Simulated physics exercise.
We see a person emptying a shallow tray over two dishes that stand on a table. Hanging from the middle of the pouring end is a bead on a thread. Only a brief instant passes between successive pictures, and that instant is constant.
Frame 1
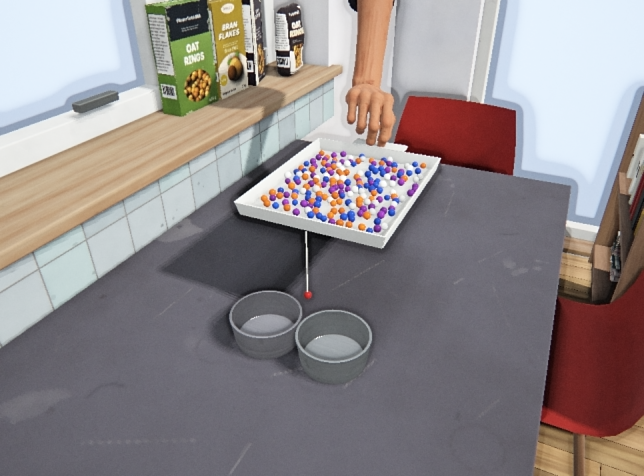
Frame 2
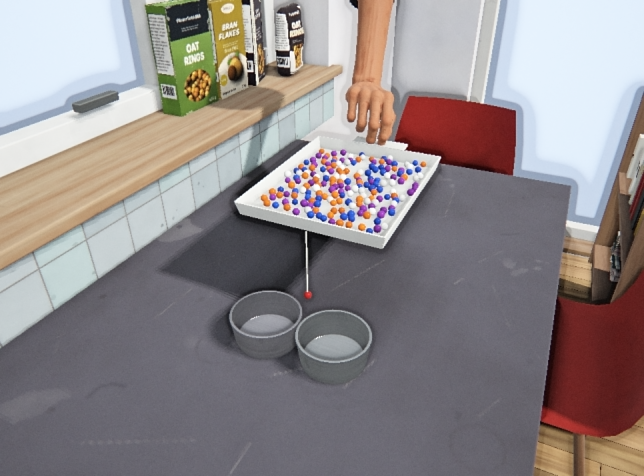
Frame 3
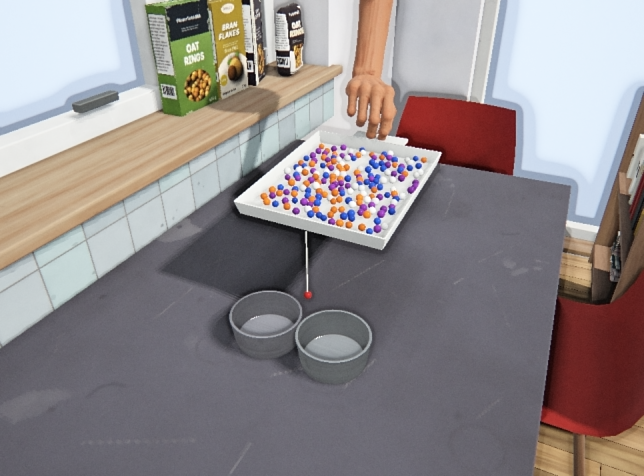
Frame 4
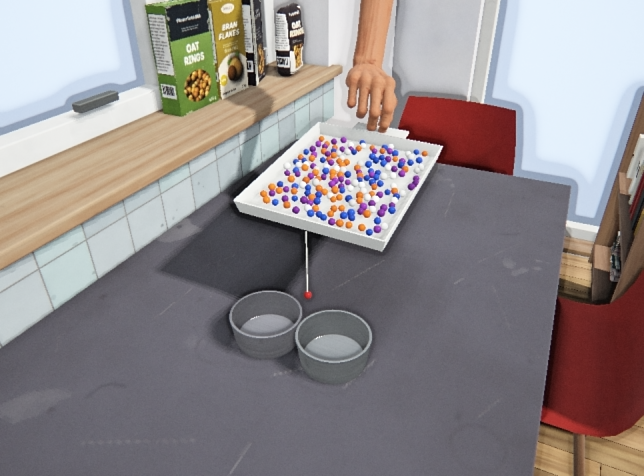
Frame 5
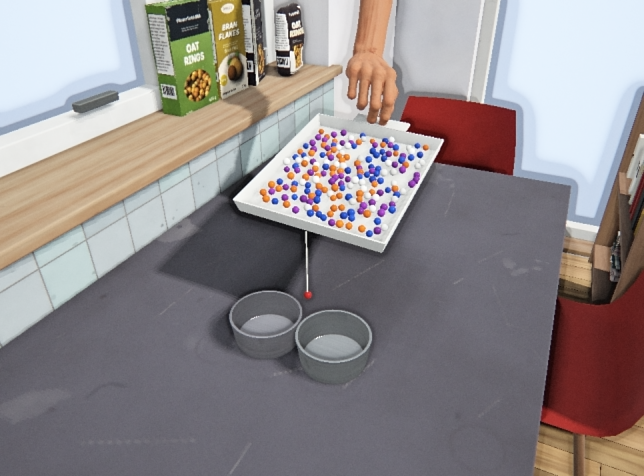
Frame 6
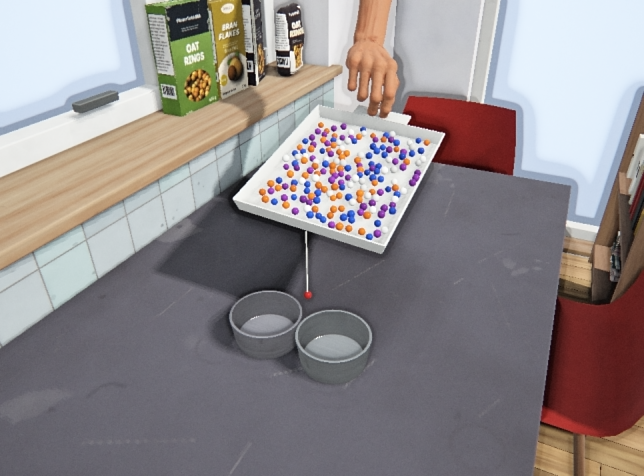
On a dark kitchen table, two grey dishes stood beneath a white tray of colourful beads, and a hand at its far end gradually raised that end while the beads shifted slightly inside.
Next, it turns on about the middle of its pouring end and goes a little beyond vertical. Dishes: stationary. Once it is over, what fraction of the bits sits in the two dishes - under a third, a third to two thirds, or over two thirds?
The dishes hold a third to two thirds of the bits.
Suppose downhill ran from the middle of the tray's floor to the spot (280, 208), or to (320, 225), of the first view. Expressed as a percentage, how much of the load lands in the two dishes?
20 % and 80 %.
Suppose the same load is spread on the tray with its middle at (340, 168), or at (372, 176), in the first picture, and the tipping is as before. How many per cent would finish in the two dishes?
Around 60 percent the first time and around 60 percent the second time.
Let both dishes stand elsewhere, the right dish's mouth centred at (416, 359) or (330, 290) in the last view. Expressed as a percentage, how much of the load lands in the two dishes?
It works out to 70 percent and then 0 percent.
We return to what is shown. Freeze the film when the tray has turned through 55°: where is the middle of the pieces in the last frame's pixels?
Near (345, 211).
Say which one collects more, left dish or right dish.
Observation: The right-placed dish is the fuller of the two.
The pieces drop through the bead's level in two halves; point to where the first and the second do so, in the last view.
The opening part goes through (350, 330); what follows goes through (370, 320).
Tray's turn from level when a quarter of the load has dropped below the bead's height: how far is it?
That would be about 80 degrees from level.
Just after the last frame, tray tipped steeply; almost all on the tray; just a few outside both; just a few in the air.
A moment on, tray tipped right over; roughly a quarter on the tray; roughly a third in the right dish; just a few in the left dish; roughly a quarter outside both; roughly a quarter in the air.
Further on, tray tipped past a quarter turn; roughly half in the right dish; just a few in the left dish; roughly half outside both.
When it is over, tray tipped past a quarter turn; roughly half in the right dish; just a few in the left dish; roughly half outside both.
